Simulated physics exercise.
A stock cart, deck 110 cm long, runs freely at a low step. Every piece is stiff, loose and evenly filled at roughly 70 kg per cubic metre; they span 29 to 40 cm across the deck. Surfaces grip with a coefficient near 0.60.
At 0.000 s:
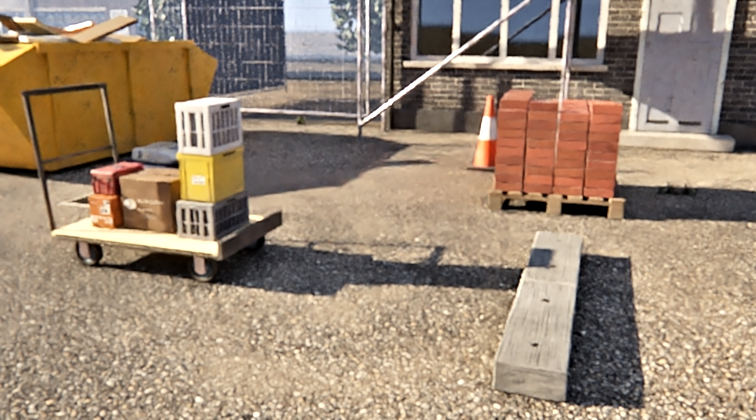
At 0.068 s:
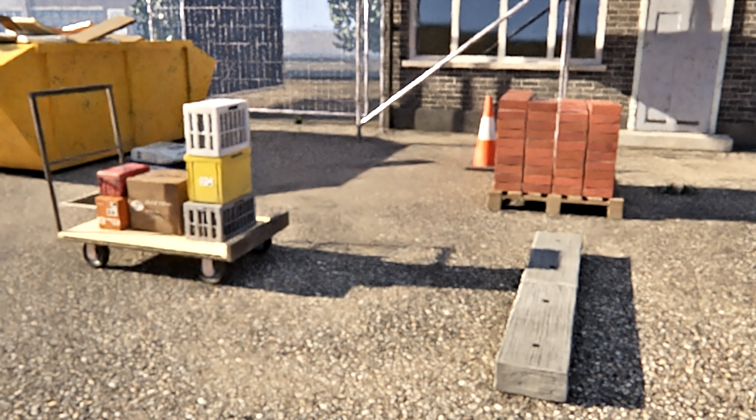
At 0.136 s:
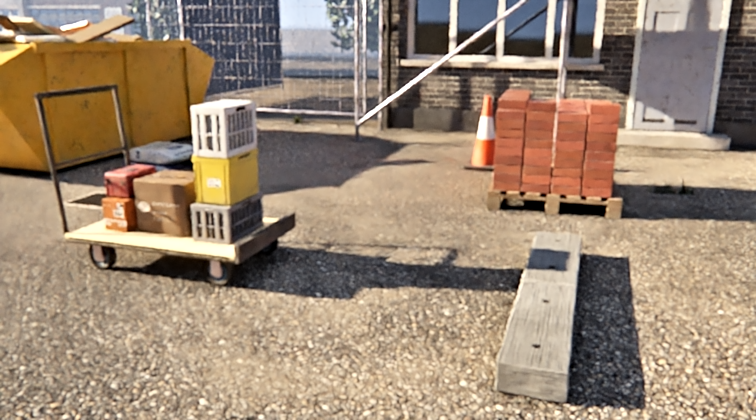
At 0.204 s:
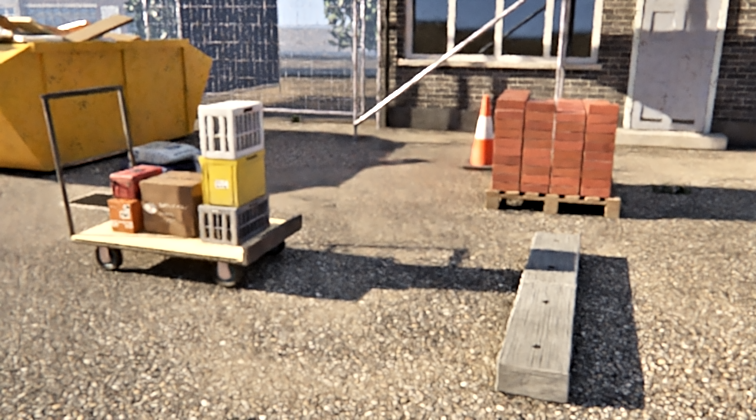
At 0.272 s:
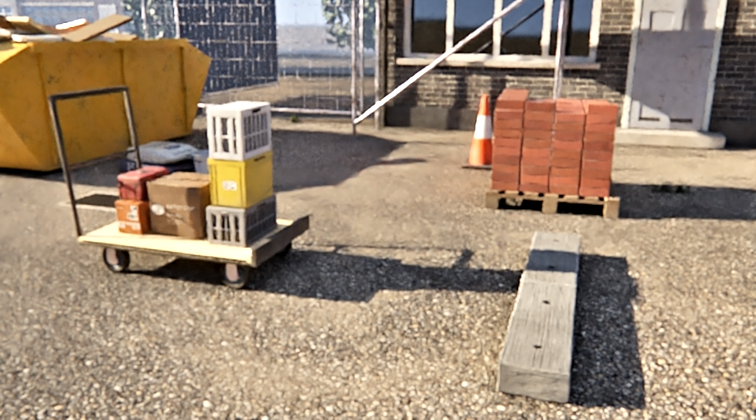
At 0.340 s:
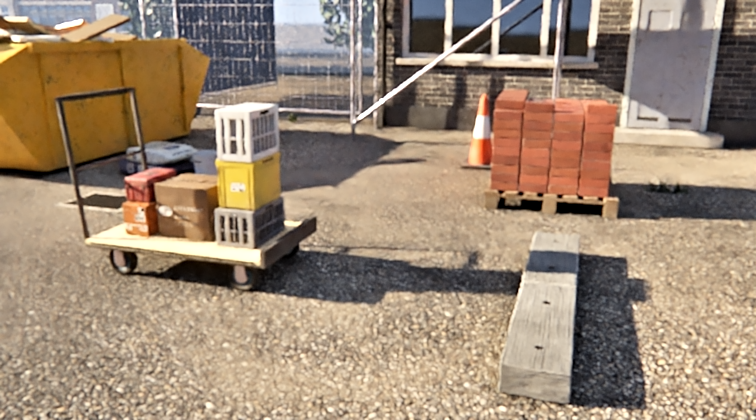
The footage shows a flat cart loaded with boxes and stacked crates in white, yellow and grey rolling slowly to the right across gravel, while a wooden beam, a pallet of red bricks and a traffic cone stay still.
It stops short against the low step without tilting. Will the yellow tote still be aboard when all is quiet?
The yellow tote remains on the deck.
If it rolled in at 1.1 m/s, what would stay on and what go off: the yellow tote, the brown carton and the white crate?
Then yellow off, brown on, white off.
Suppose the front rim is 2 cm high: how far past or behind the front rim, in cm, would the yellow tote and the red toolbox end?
In that case yellow 20 behind, red 90 behind.
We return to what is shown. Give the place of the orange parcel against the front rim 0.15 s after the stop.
Some 85 cm behind it.
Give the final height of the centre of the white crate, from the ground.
About 85 cm.
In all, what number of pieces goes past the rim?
0 in all.
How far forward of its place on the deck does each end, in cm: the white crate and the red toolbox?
White 5, red 5.
Impact comes at 2.34 s.
After 2.49 s the yellow tote is 20 cm behind the rim, tilted 5°, near (504, 199) in the last picture's view.
After 2.74 s the yellow tote is 19 cm behind the rim, tilted 10°, near (507, 198) in the last picture's view.
After 3.14 s the yellow tote is 27 cm behind the rim, tilted 5°, near (490, 198) in the last picture's view.
Final state at 3.5 s, nothing is past the rim; behind it, brown carton, white crate, orange parcel, red toolbox, yellow tote and grey crate.
